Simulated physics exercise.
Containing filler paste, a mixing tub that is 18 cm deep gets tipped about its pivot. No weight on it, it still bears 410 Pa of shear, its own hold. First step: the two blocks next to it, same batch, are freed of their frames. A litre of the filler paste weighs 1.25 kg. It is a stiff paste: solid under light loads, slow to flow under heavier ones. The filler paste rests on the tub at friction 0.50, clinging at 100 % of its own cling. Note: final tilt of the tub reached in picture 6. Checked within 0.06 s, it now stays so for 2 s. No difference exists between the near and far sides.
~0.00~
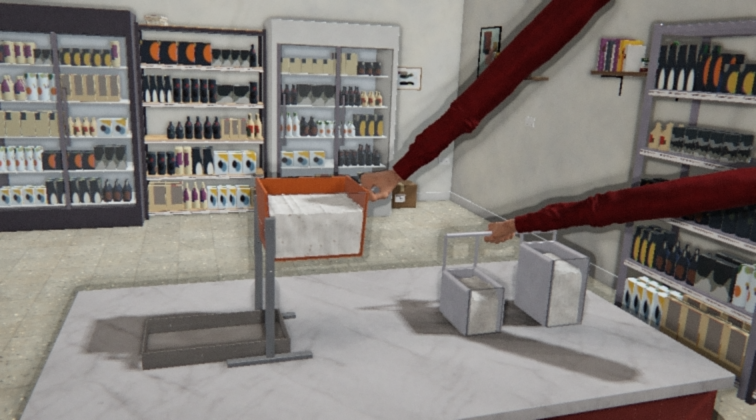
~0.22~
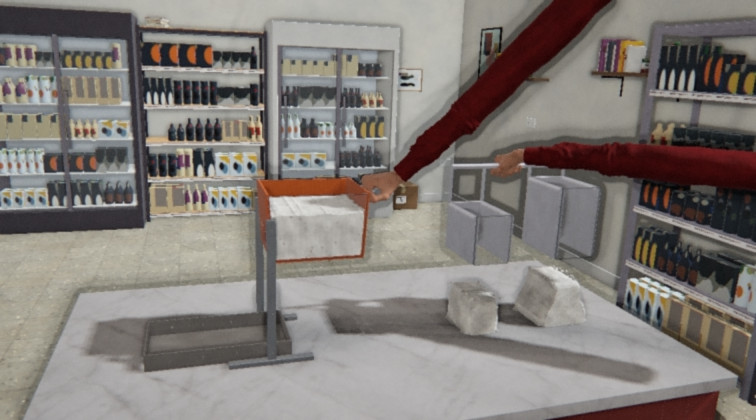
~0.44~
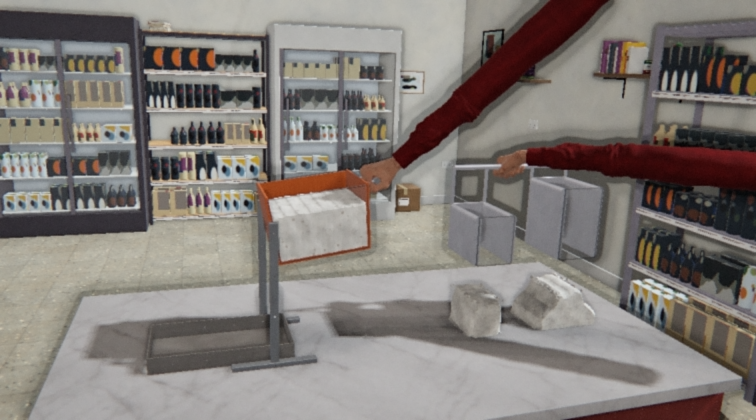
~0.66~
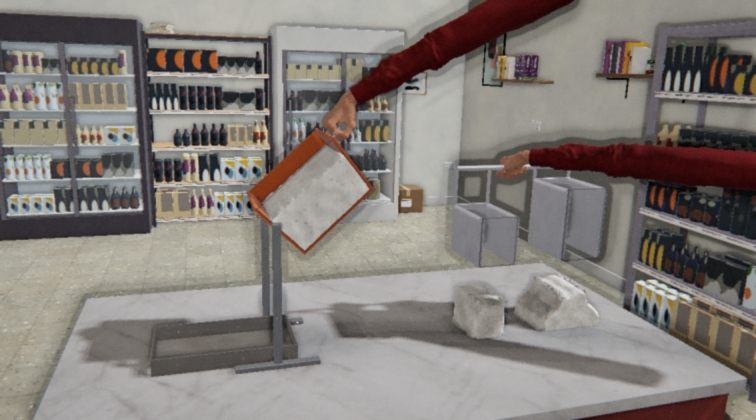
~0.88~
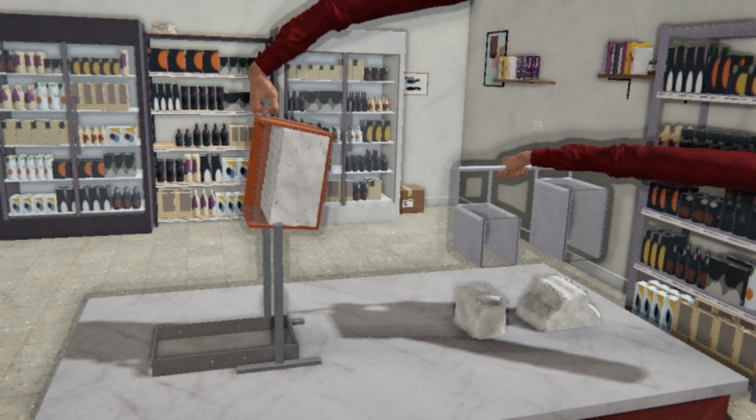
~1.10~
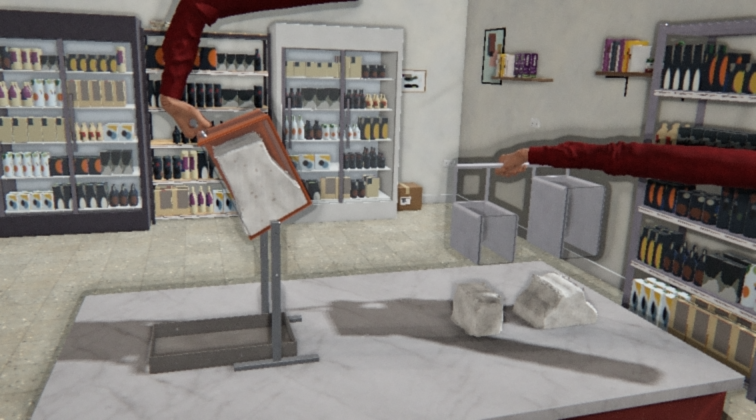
Red-sleeved arms lifting two open molds off white paste blocks, then one hand tilting an orange tub of paste leftward past upright.
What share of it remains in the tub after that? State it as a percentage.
0 %.
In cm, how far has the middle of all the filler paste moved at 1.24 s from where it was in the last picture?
It has moved close to 14 cm.
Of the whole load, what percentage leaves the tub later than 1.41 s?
Around 7 percent of the load.
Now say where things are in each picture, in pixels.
In the first picture, handle-side rim at (365, 192), tilt 0 degrees; top of the filler paste at (363, 210); blocks stand 13 cm, 20 cm (left to right).
In the second picture, handle-side rim at (367, 193), tilt 0 degrees; top of the filler paste at (364, 211); blocks stand 12 cm, 15 cm (left to right).
In the third picture, handle-side rim at (365, 185), tilt 7 degrees; top of the filler paste at (361, 204); blocks stand 12 cm, 13 cm (left to right).
In the fourth picture, handle-side rim at (331, 139), tilt 42 degrees; top of the filler paste at (343, 158); blocks stand 12 cm, 13 cm (left to right).
In the fifth picture, handle-side rim at (263, 123), tilt 82 degrees; top of the filler paste at (287, 131); blocks stand 12 cm, 13 cm (left to right).
In the sixth picture, handle-side rim at (200, 147), tilt 116 degrees; top of the filler paste at (262, 142); blocks stand 12 cm, 13 cm (left to right).
After 1.24 s, the tub is at 116 degrees and holds 34 %.
After 1.41 s, the tub is at 116 degrees and holds 7 %.
After 1.58 s, the tub is at 116 degrees and holds 0 %.
After 1.75 s, the tub is at 116 degrees and holds 0 %.
After 3.10 s, at the end, the tub is at 116 degrees and holds 0 %.
